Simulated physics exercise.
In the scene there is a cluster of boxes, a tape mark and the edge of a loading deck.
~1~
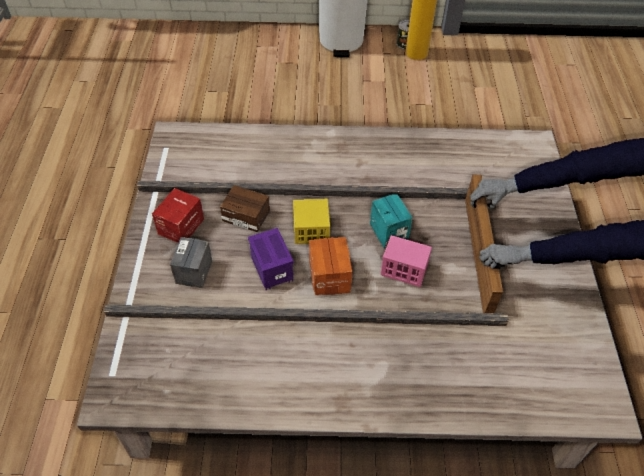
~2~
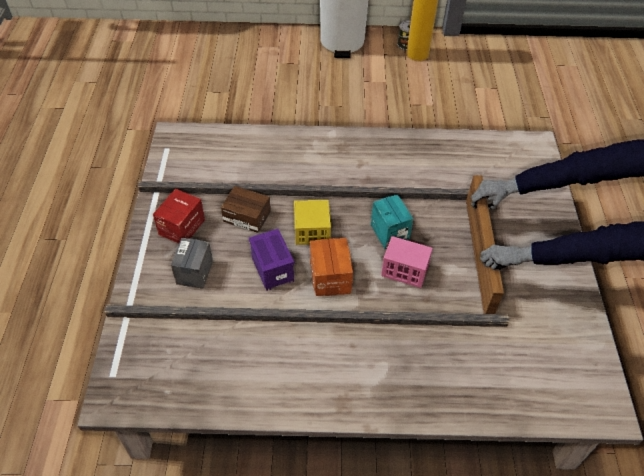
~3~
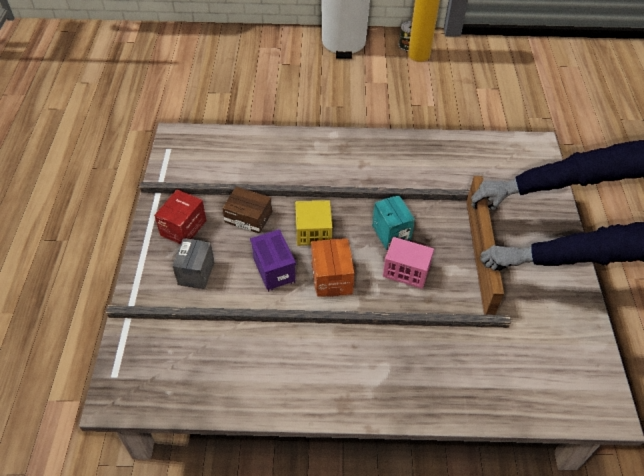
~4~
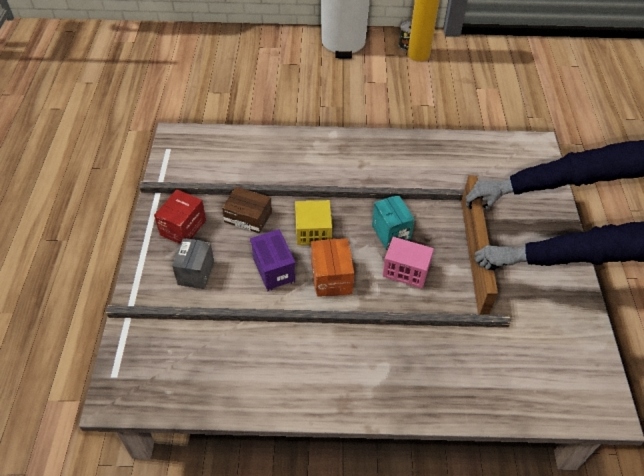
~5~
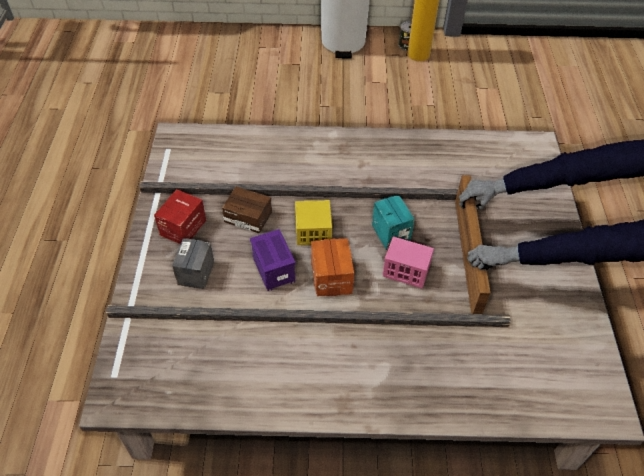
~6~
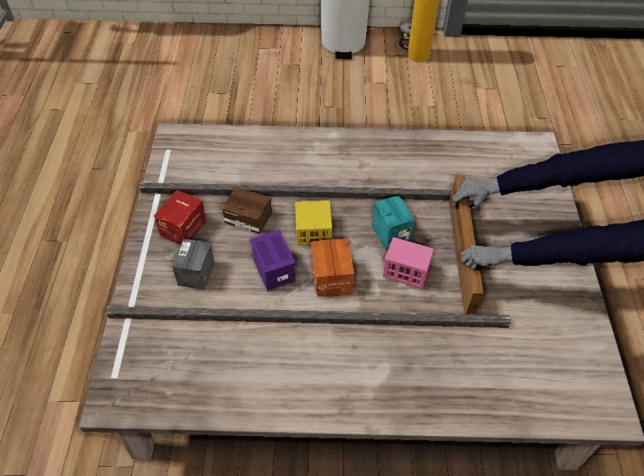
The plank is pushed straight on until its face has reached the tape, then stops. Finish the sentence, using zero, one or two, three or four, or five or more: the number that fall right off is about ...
The number that fall right off is about five or more.
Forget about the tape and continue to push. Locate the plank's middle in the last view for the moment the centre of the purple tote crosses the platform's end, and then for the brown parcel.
For the purple tote, about (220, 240); for the brown parcel, about (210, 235).
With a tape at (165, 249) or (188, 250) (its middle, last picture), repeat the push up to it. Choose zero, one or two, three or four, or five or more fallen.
For each place: More than four; either three or four.
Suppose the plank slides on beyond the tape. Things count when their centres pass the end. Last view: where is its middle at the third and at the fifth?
At (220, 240) for the third, at (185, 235) for the fifth.
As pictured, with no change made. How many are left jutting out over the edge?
1, I think.
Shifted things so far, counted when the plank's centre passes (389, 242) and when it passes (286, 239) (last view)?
At the first point the count is 3, at the second it's 8.
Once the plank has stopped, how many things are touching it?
All in all, 1.
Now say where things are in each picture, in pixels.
In the first frame, red box (179, 217); grey box (192, 263); brown parcel (246, 208); plank (482, 242); tape (143, 247).
In the second frame, grey box (193, 263); purple tote (272, 260).
In the third frame, brown parcel (248, 210); orange box (332, 268).
In the fourth frame, red box (181, 218); turquoise parcel (393, 223).
In the fifth frame, grey box (194, 264); plank (471, 243).
In the sixth frame, red box (181, 218); grey box (194, 264); brown parcel (248, 210); plank (465, 243); tape (145, 249).
Early on, none off yet; red box at rest near (181, 218); grey box at rest near (194, 264); brown parcel at rest near (248, 210).
A while later, none off yet; red box travelled about its own width near (135, 222); grey box travelled well along near (122, 264); brown parcel travelled well along near (174, 209).
Finally, the number that fall off is five or more; lost, pink crate, orange box, yellow crate, purple tote, brown parcel, grey box and red box.
